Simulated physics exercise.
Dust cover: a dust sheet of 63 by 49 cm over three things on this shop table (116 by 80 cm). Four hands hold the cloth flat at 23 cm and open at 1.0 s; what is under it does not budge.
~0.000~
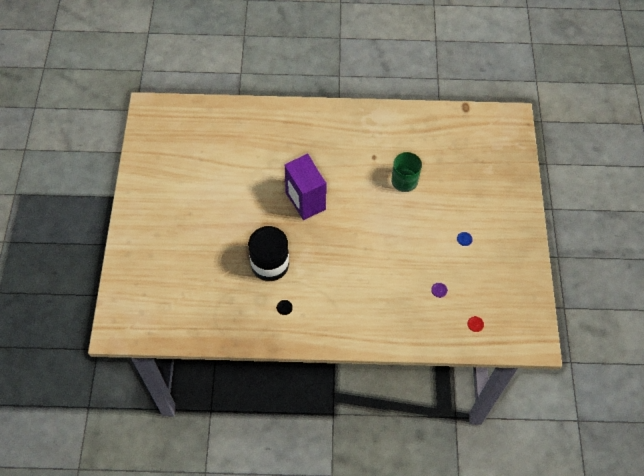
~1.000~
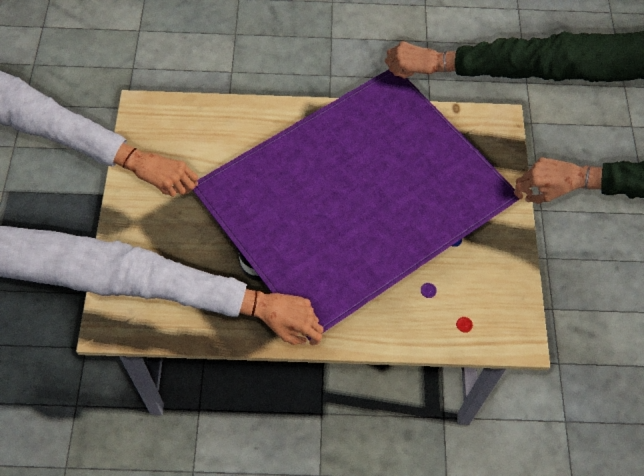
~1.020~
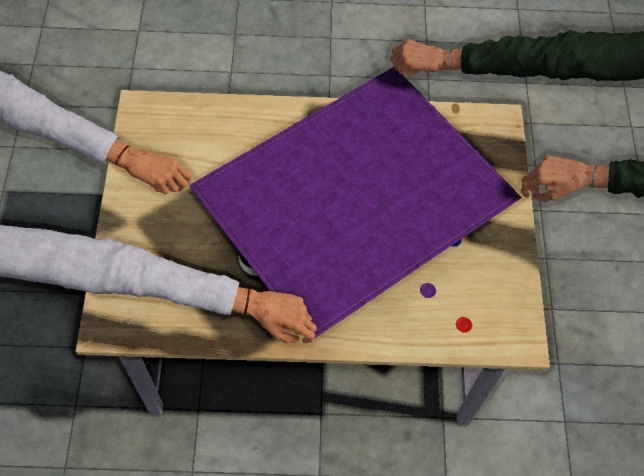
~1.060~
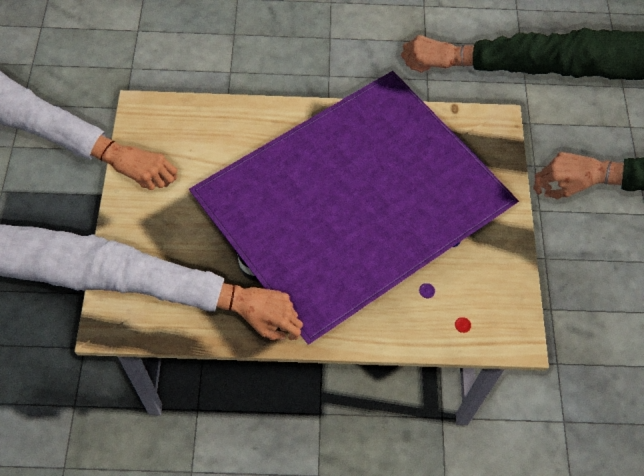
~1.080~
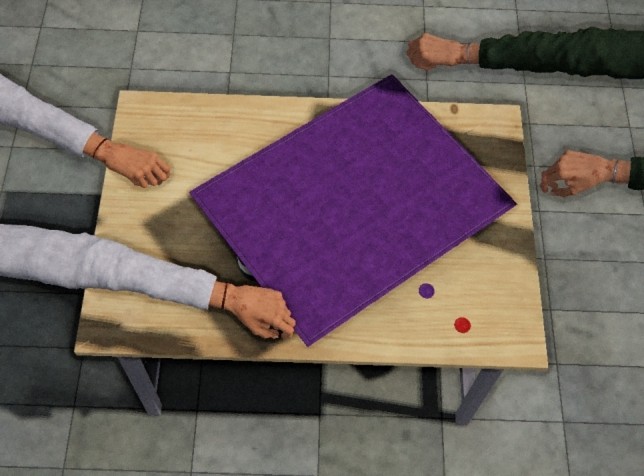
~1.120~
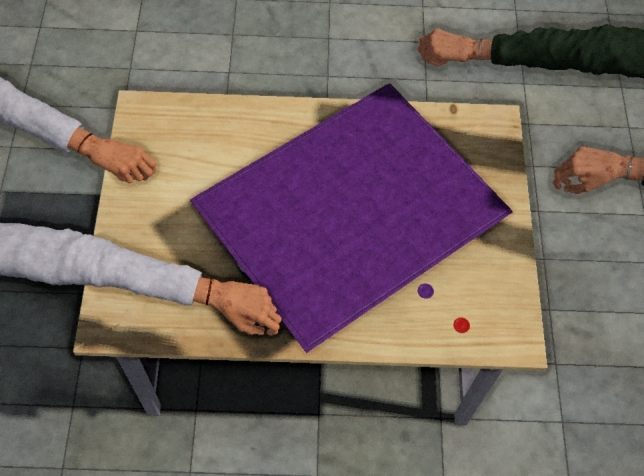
Four hands held a purple cloth flat above a purple box, a black canister and a green cup on a wooden table, then let go and drew back as the cloth sank lower.
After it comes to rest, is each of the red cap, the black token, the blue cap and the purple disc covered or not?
Result: Red cap remains in the open, black token ends under the cloth, blue cap gets covered, purple disc stays uncovered.
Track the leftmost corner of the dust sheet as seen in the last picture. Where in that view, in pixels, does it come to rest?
Around pixel (222, 233).
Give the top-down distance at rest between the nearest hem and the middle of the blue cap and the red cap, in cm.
The first sits about 4 cm from the nearest hem, the second about 16 cm.
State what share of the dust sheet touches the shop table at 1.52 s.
Contact share: Approx. 40 percent.
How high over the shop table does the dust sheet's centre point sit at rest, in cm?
Roughly 4 cm high.
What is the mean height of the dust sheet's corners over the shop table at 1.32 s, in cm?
The corners are on average some 2 cm above the surface.
After 1.3 s, 35 % of it is down, spanning 71 by 68 cm, above blue cap, black token.
After 1.5 s, 40 % of it is down, spanning 69 by 69 cm, above blue cap, black token.
After 1.7 s, 40 % of it is down, spanning 70 by 69 cm, above blue cap, black token.
After 1.9 s, 40 % of it is down, spanning 68 by 69 cm, above blue cap, black token.
After 2.7 s, 40 % of it is down, spanning 69 by 69 cm, above blue cap, black token.
